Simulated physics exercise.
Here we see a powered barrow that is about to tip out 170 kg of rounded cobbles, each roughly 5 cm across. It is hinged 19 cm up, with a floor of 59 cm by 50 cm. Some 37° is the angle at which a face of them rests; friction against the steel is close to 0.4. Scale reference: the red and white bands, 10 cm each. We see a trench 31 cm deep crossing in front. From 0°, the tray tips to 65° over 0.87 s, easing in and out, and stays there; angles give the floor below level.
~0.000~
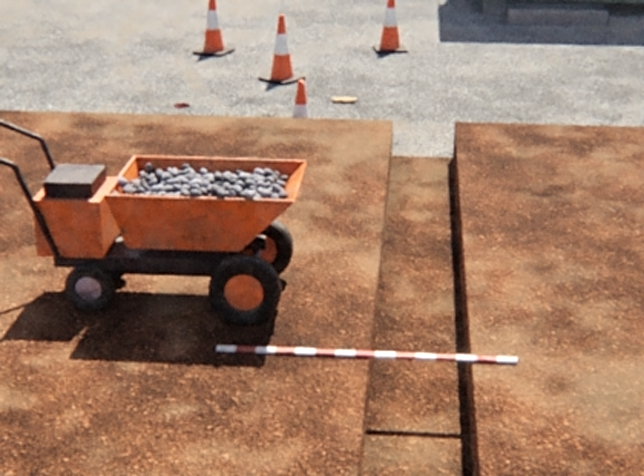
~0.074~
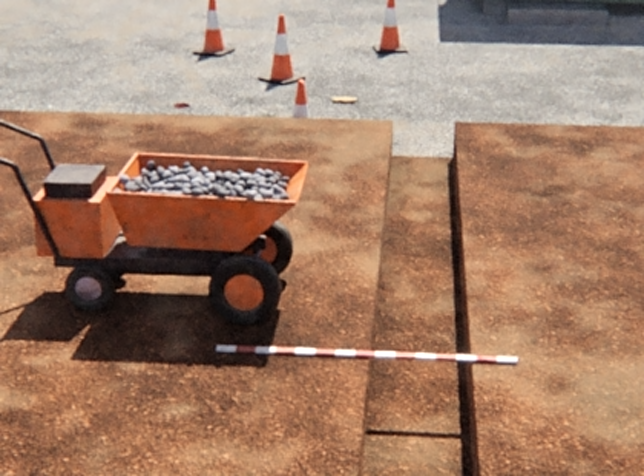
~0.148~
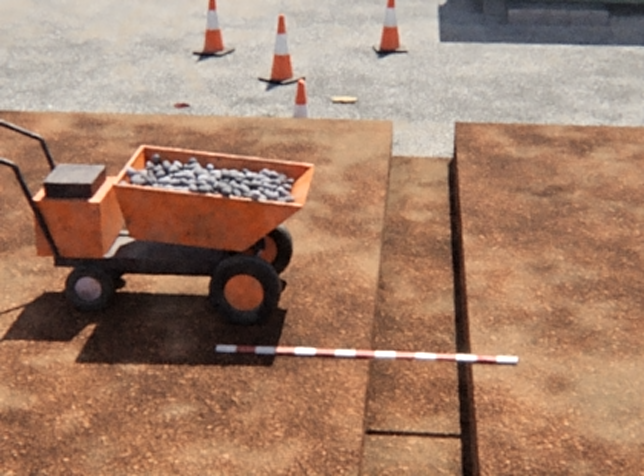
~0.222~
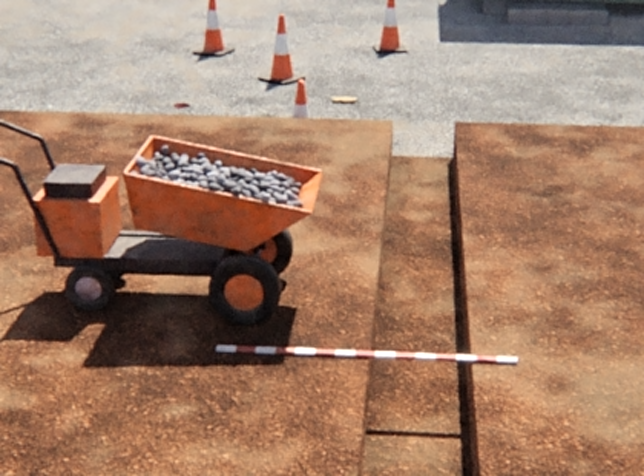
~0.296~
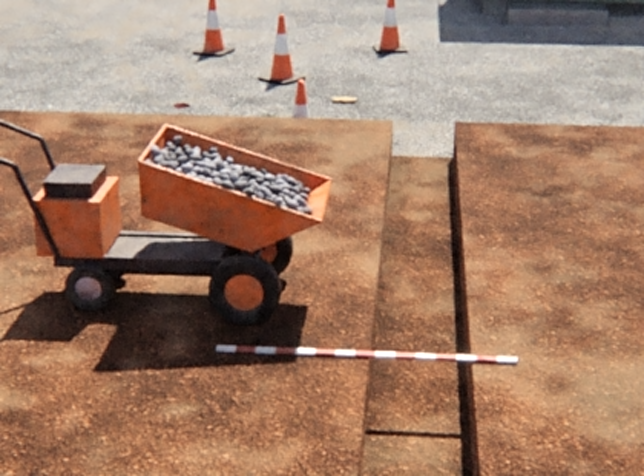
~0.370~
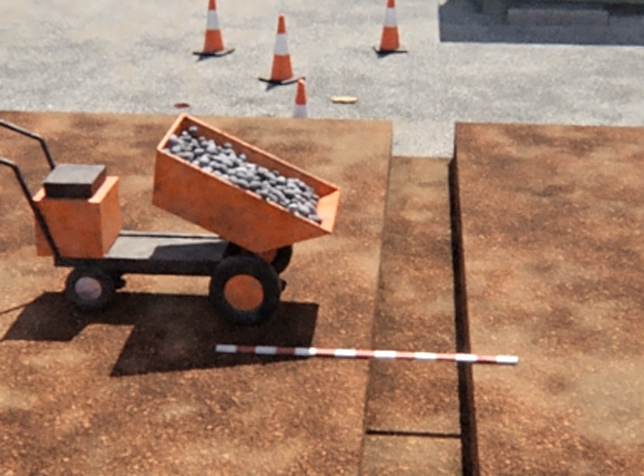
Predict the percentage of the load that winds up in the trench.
My prediction is about 100 per cent.
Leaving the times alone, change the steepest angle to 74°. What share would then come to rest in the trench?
Then about 90 per cent.
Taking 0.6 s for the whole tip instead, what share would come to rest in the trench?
With that change, it comes to around 100 per cent.
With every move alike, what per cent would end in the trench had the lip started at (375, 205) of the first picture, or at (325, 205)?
It comes to about 55 and 100 in a hundred.
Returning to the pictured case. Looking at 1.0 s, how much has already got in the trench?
Some 20 per cent.
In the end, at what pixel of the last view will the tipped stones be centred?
Near (416, 343).
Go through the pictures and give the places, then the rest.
In the first picture, the tray is at 0°, its lip at (293, 202); the top of the load is at (219, 178).
The second picture shows lip at (295, 203), floor tilted 1°, highest stones at (187, 177); the stones move at 0.3 m/s on average.
The third picture shows lip at (302, 207), floor tilted 5°, highest stones at (178, 170); the stones move at 0.5 m/s on average.
In the fourth picture, the tray is at 11°, its lip at (311, 213); the top of the load is at (170, 162); the stones move at 0.7 m/s on average.
In the fifth picture, the tray is at 17°, its lip at (321, 222); the top of the load is at (173, 153); the stones move at 0.9 m/s on average.
In the sixth picture, the tray is at 25°, its lip at (331, 233); the top of the load is at (188, 143); the stones move at 1.0 m/s on average.
After 0.6 s the floor is at 55°; 100 % in the tray; the foremost stones are at (347, 253).
After 1.0 s the floor is at 65°; 77 % in the tray, 4 % short of the trench, 20 % in the trench; the foremost stones are at (422, 330).
After 1.3 s the floor is at 65°; 29 % in the tray, 2 % short of the trench, 69 % in the trench; the foremost stones are at (461, 334).
After 3.3 s the floor is at 65°; 0 % in the tray, 100 % in the trench; the foremost stones are at (461, 329).
